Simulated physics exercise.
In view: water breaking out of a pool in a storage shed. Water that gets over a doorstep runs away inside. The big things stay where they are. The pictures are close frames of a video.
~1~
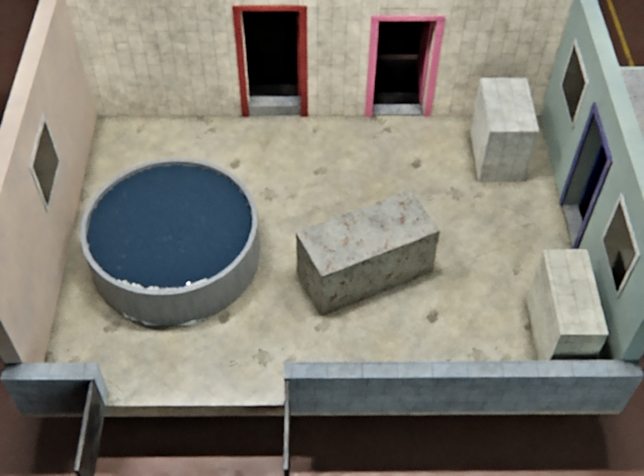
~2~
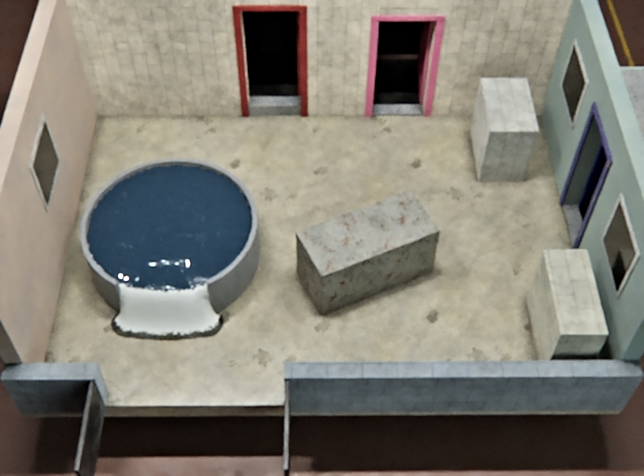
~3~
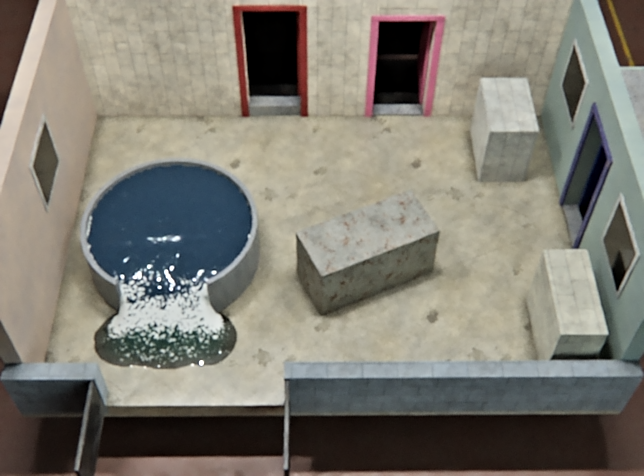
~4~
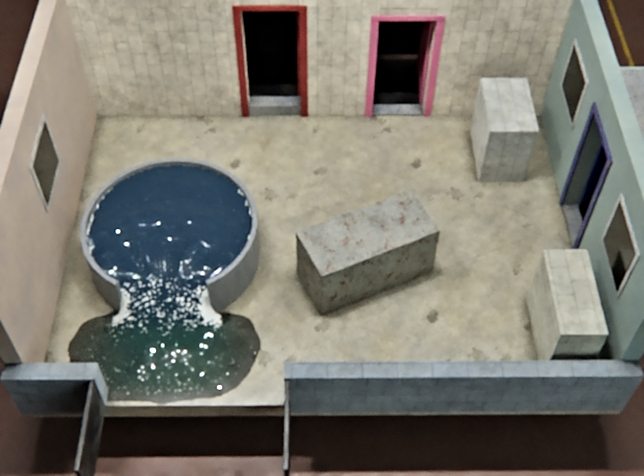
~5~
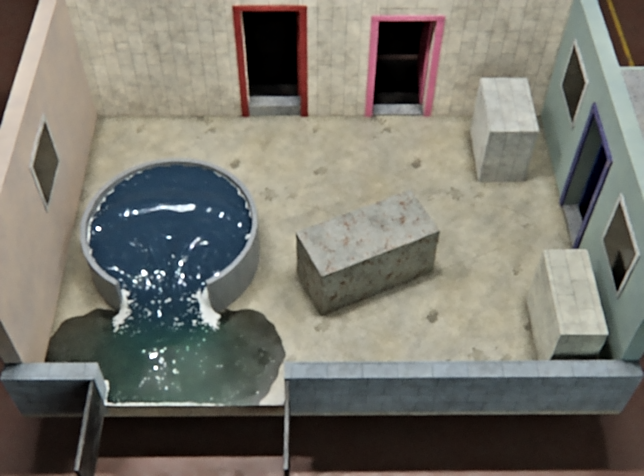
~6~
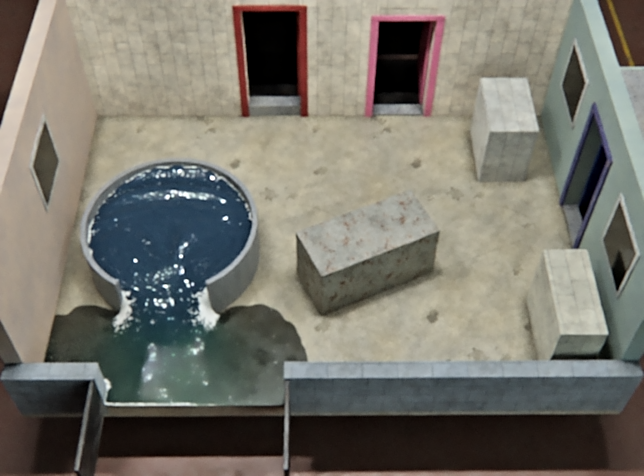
Water bursts through the front of a round grey pool at the left of a walled, roofless room, seen from above by a still camera. A speckled block stands near the centre, two pale blocks at the right, and red and pink doorways behind. The water pours out white, then spreads as a dark green puddle across the beige floor to the front opening and left wall.
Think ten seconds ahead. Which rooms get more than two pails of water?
In the end: The pink door holds within the limit; the red door holds within the limit; the blue door holds within the limit.
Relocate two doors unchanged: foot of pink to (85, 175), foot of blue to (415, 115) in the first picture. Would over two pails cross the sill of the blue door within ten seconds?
Then: Blue stays under.
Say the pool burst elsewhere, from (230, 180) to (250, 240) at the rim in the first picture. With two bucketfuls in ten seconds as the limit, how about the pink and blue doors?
Then: The pink door takes more, the blue door goes over.
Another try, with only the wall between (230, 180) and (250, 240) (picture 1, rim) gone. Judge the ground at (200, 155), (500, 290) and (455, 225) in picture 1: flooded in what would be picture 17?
One after the other: Clear, not flooded, under water.
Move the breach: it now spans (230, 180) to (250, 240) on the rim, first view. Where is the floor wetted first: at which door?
I say the pink-painted one.
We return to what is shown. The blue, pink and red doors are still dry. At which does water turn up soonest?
It is the red door.
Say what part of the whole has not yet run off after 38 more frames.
I make it 40 per cent.
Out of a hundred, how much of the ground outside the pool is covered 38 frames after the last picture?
Near 30 in a hundred.
A moment on, water covers 15 % of the floor; the pink door not reached, the red door not reached, the blue door not reached.
Next, water covers 15 % of the floor; the pink door not reached, the red door not reached, the blue door not reached.
Then, water covers 25 % of the floor; the pink door not reached, the red door not reached, the blue door not reached.
Later, water covers 30 % of the floor; the pink door not reached, the red door wet at the sill, nothing in, the blue door not reached.
In the end, water covers 45 % of the floor; the pink door wet at the sill, nothing in, the red door wet at the sill, nothing in, the blue door not reached.
